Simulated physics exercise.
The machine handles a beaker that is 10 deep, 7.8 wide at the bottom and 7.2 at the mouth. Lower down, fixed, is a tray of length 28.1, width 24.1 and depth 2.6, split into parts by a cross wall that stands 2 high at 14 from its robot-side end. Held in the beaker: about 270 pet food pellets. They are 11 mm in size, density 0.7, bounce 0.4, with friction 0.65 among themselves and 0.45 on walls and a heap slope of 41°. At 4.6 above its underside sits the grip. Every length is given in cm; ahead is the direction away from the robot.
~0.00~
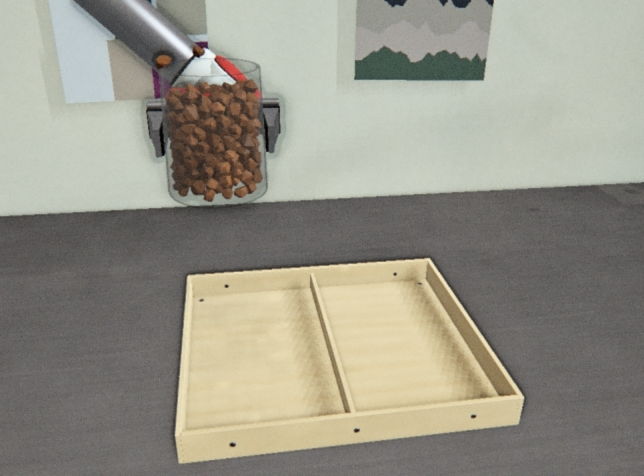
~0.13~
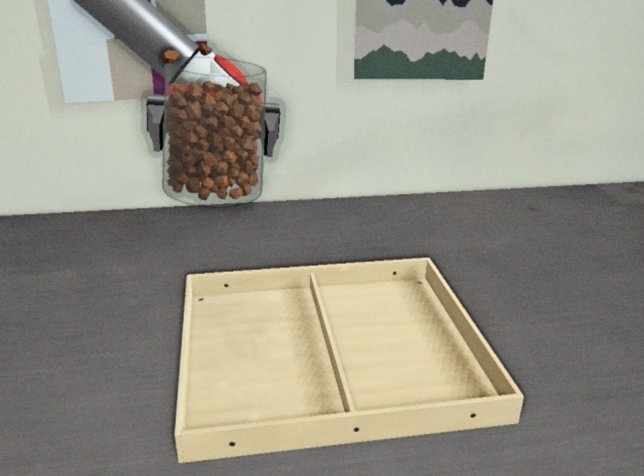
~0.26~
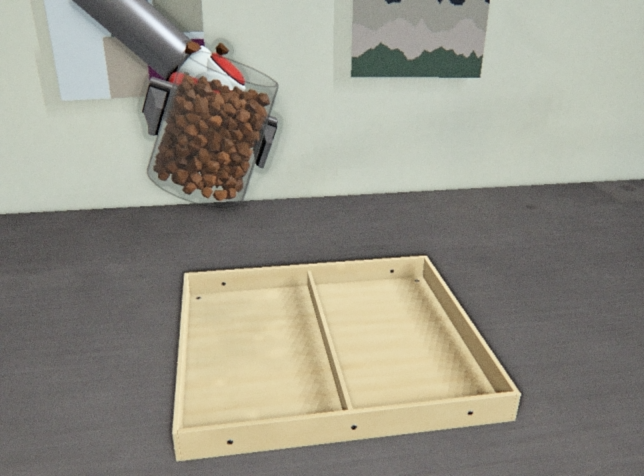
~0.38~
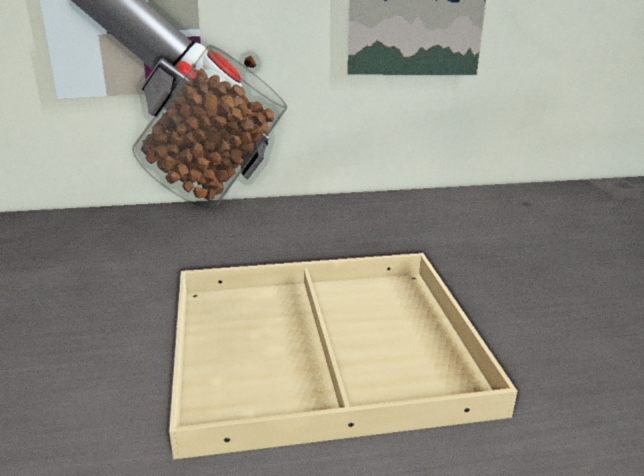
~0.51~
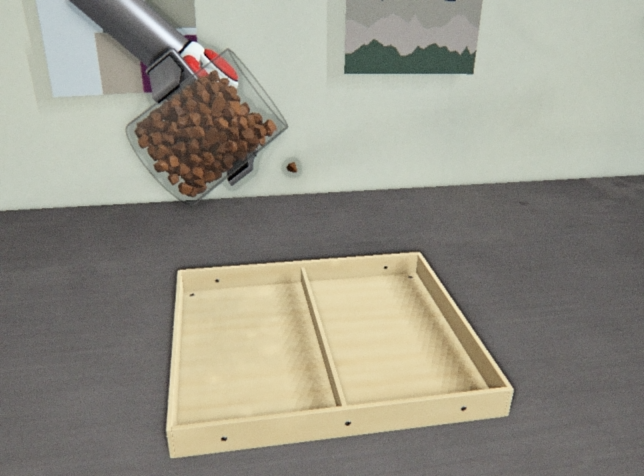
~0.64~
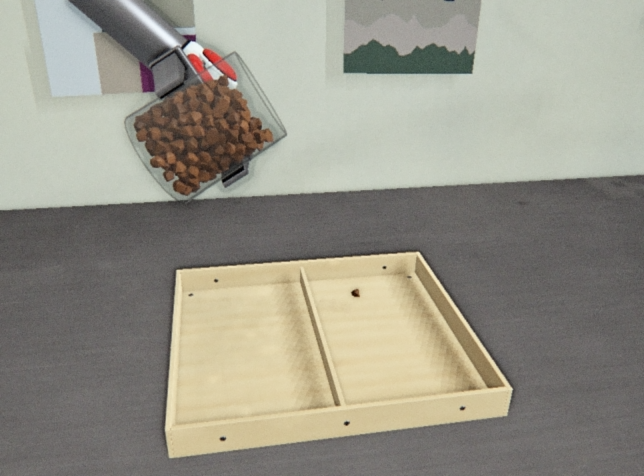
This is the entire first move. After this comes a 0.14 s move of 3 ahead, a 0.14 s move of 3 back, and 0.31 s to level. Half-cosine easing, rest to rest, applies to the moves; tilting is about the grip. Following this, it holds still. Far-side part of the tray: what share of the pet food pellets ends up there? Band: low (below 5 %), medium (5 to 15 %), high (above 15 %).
Low.
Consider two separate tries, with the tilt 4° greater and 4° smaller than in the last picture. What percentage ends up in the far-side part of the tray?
Some 0 and 0 per cent.
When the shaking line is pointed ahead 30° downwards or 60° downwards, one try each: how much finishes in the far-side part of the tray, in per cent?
Some 0 and 0 per cent.
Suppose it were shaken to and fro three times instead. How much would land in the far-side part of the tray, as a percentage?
It would come to around 0 %.
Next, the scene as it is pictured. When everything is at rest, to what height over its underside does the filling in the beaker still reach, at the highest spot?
Roughly 9.5 centimetres.
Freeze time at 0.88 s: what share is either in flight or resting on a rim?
It amounts to roughly 0 in a hundred.
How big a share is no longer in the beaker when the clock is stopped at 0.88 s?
By then near 0 % is out.
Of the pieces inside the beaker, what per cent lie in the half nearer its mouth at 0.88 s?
Close to 40 in a hundred.
By 0.88 s, tilted 59° forward, highest piece 26 above the table; 270 in the beaker, 1 in the far-side part.
By 1.11 s, tilted 19° forward, highest piece 27 above the table; 269 in the beaker, 1 in the far-side part, 1 in flight or on a rim.
By 1.43 s, level, highest piece 28 above the table; 269 in the beaker, 1 in the robot-side part, 1 in the far-side part.
By 2.48 s, level, highest piece 28 above the table; 269 in the beaker, 1 in the robot-side part, 1 in the far-side part.
Final count, 269 in the beaker, 1 in the robot-side part, 1 in the far-side part. That is 0 % in the far-side part of the tray.
